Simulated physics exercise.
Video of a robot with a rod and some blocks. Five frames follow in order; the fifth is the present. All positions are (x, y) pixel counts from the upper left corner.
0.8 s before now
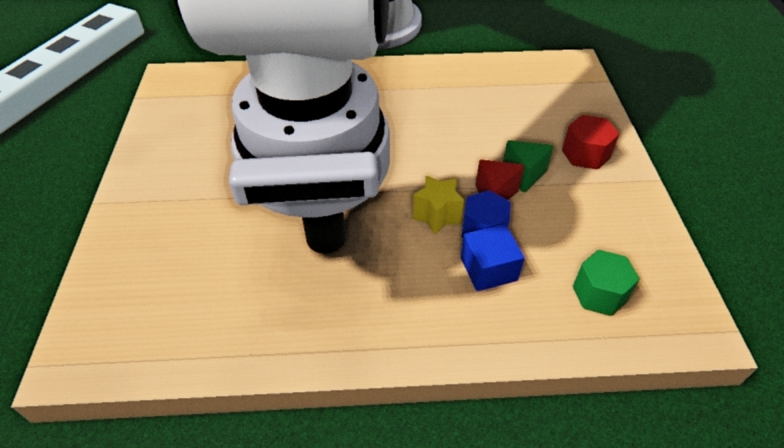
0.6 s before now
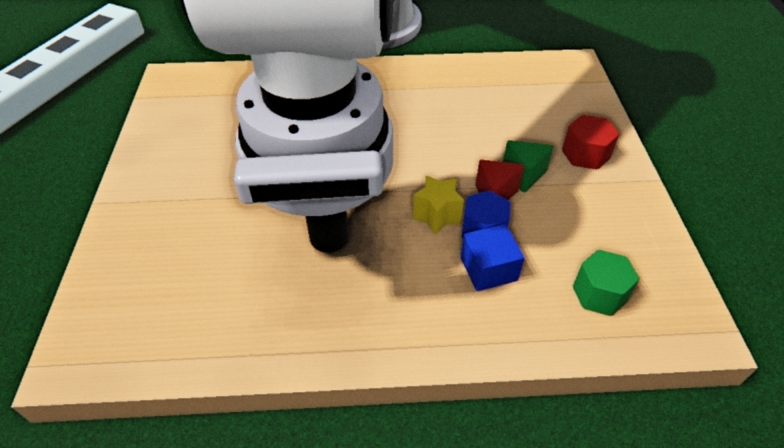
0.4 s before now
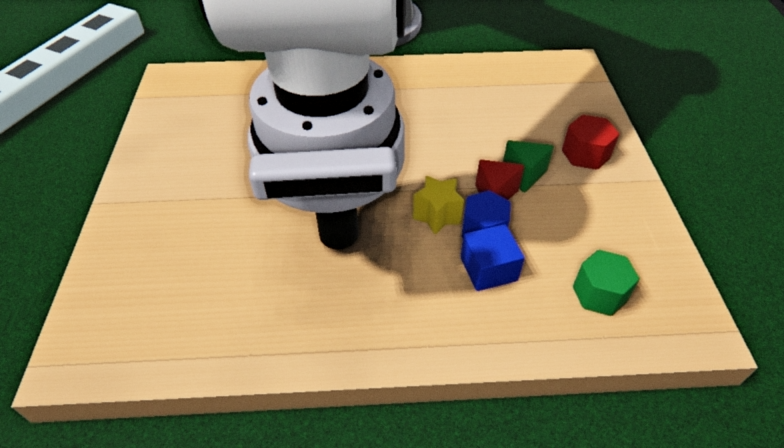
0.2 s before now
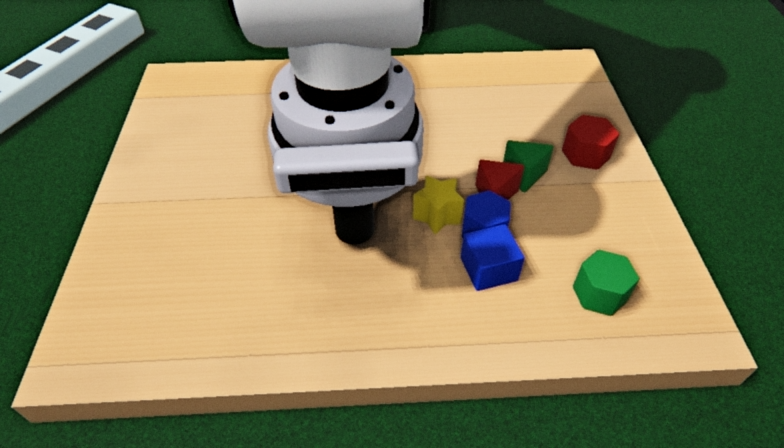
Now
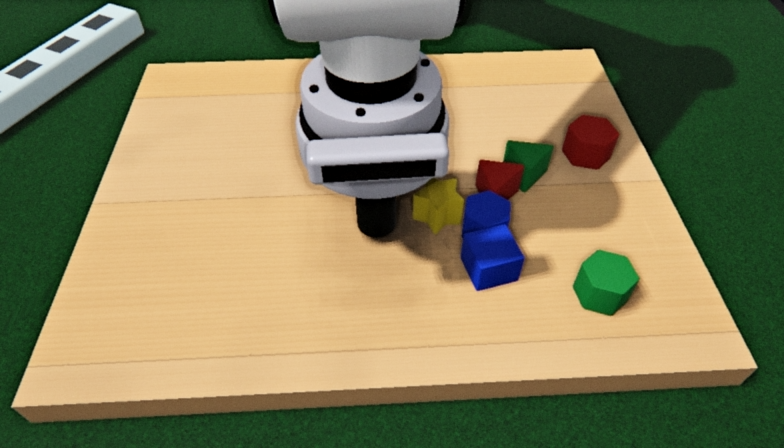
A light wooden board rests on a green surface, seen from above at an angle by a camera that stays still. A white and grey robot arm holds a short black rod over the board, left of a yellow star, two blue blocks, and red and green blocks towards the right. The arm slides slowly rightward, bringing the rod closer to the yellow star, while the blocks stay in place.
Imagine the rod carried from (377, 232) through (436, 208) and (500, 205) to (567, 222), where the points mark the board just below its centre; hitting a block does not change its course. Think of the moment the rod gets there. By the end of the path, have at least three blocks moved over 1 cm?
Yes.
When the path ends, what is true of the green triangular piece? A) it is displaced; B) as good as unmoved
A (it is displaced)
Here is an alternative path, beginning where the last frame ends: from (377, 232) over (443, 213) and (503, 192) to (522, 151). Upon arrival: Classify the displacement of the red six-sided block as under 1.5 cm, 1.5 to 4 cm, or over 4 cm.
Movement: 1.5 to 4 cm.
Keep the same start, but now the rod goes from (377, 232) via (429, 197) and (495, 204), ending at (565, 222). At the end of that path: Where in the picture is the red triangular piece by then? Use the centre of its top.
Final place: (631, 174).
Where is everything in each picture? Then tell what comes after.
Lower end of the rod at (326, 239), tops of blocks, yellow star block at (440, 191), blue six-sided block at (488, 207), red triangular piece at (500, 171), green triangular piece at (530, 151), in the first picture.
Rod at (329, 238), blocks as before, in the second picture.
Rod at (339, 235), blocks as before, in the third picture.
Rod at (355, 230), blocks as before, in the fourth picture.
Rod at (377, 223), yellow star block at (440, 191), blue six-sided block at (488, 207), red triangular piece at (500, 171), green triangular piece at (530, 151), in the fifth picture.
What follows on the original path. One third of the way, rod at (438, 199); yellow star block at (482, 177); blue six-sided block at (504, 206), turned 40° clockwise; red triangular piece at (515, 167); green triangular piece at (537, 149), turned 25° anticlockwise.
Two thirds of the way, rod at (502, 197); yellow star block at (534, 168), turned 15° clockwise; blue six-sided block at (519, 211), turned 75° clockwise; red triangular piece at (569, 166), turned 15° clockwise; green triangular piece at (553, 141), turned 60° anticlockwise.
At the end, rod at (569, 214); yellow star block at (574, 172), turned 30° anticlockwise; blue six-sided block at (527, 216), turned 100° clockwise; red triangular piece at (601, 158), turned 20° anticlockwise; green triangular piece at (555, 141), turned 65° anticlockwise.
